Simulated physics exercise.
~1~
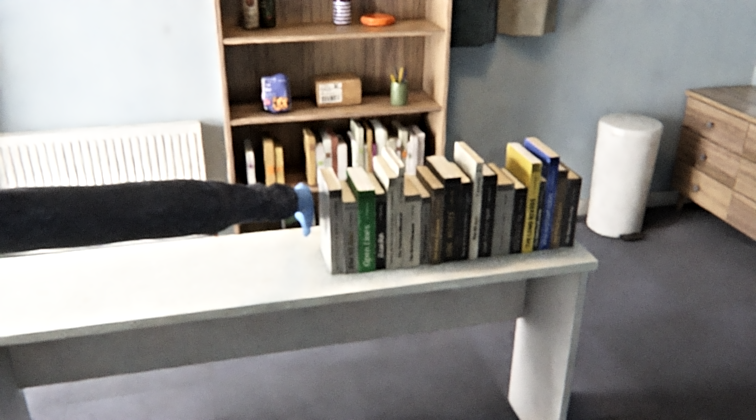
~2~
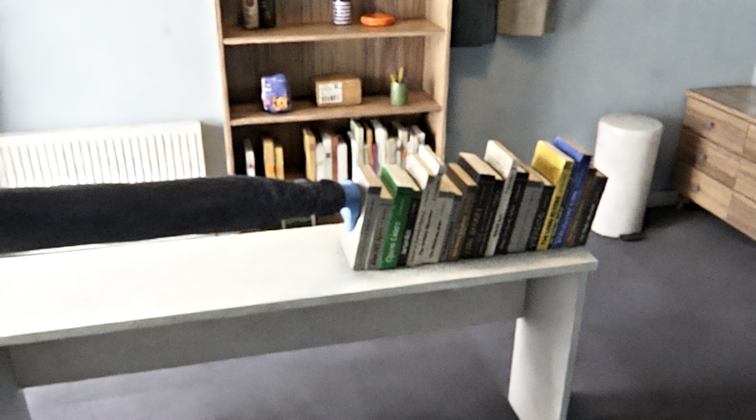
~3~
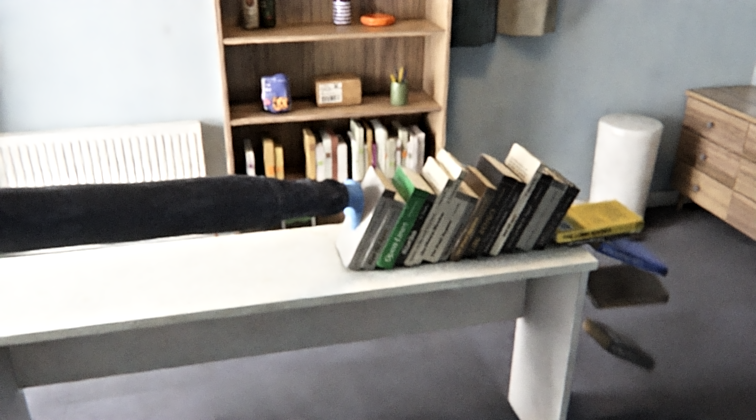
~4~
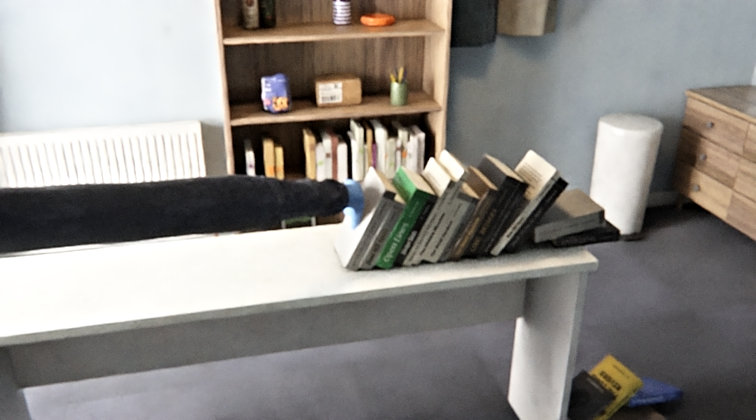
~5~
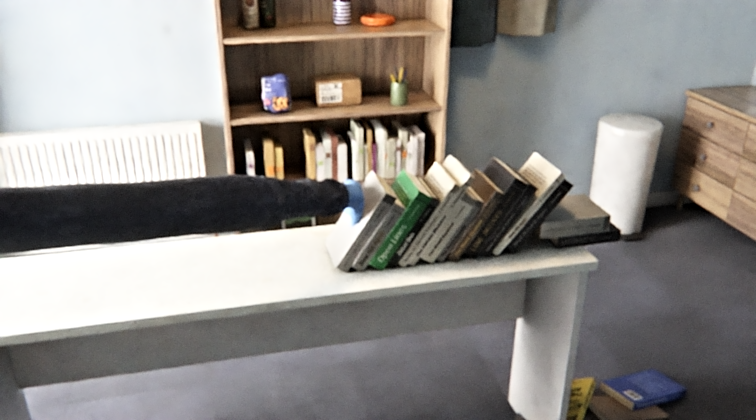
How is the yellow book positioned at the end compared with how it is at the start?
At the start the yellow book stands upright in the row on the table, and by the end it is lying on its side on the floor.
